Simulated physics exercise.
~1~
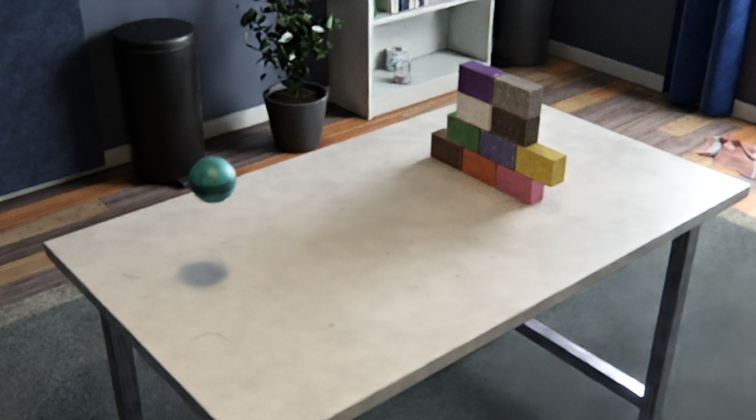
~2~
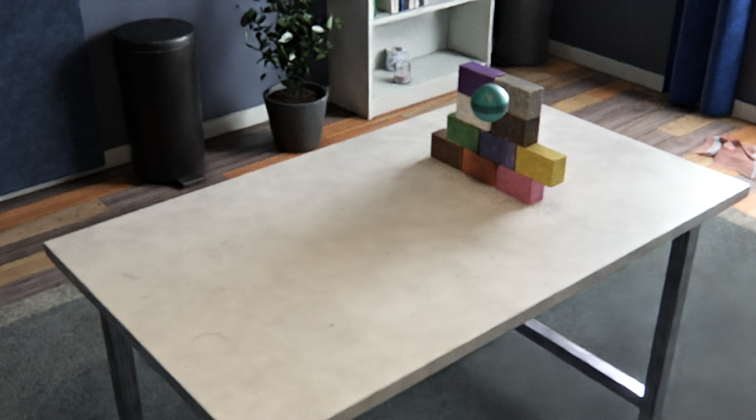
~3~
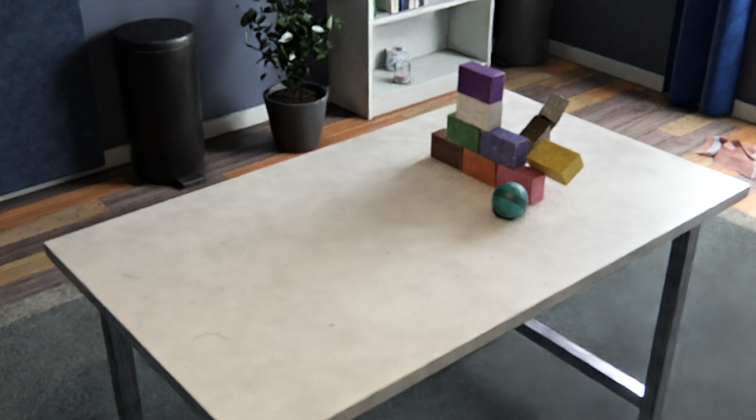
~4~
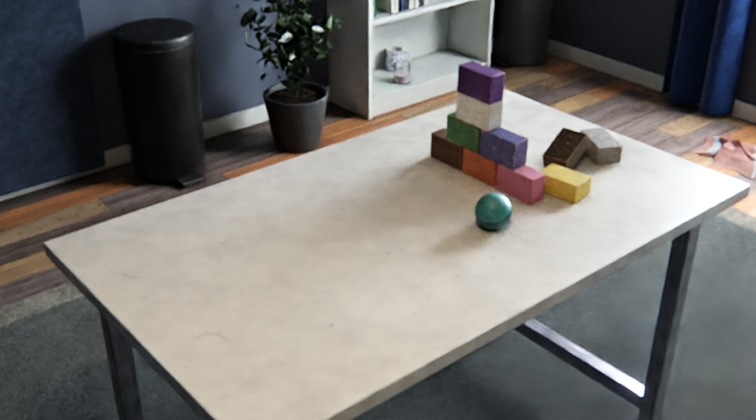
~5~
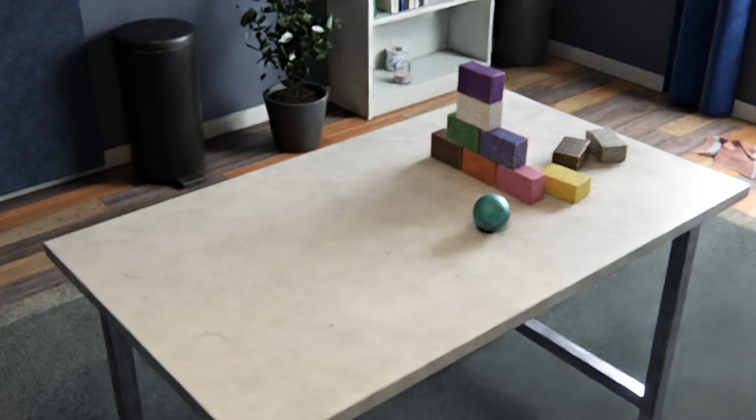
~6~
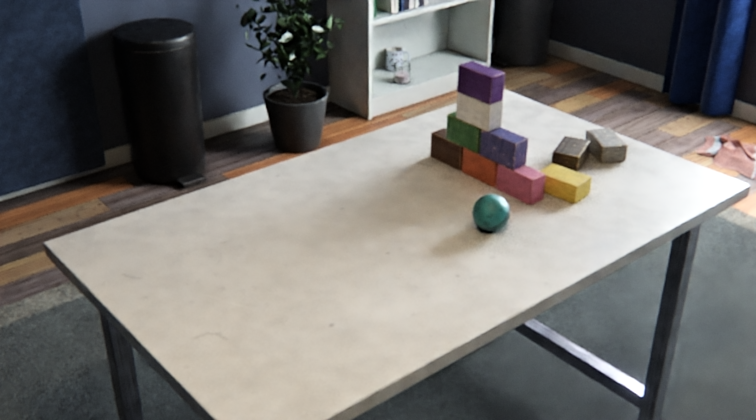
A turquoise ball hangs in the air over the left side of a pale table, seen from above in a room with a bin, a potted plant and a shelf behind. Toward the far right of the table stands a stepped stack of coloured blocks, with purple and grey on top. The ball flies right to the upper part of the stack, then drops to the tabletop in front. The grey, black and yellow blocks tip and tumble off to the right. The ball rolls slightly left and stops, the three fallen blocks lie on the table, and the other seven remain stacked.
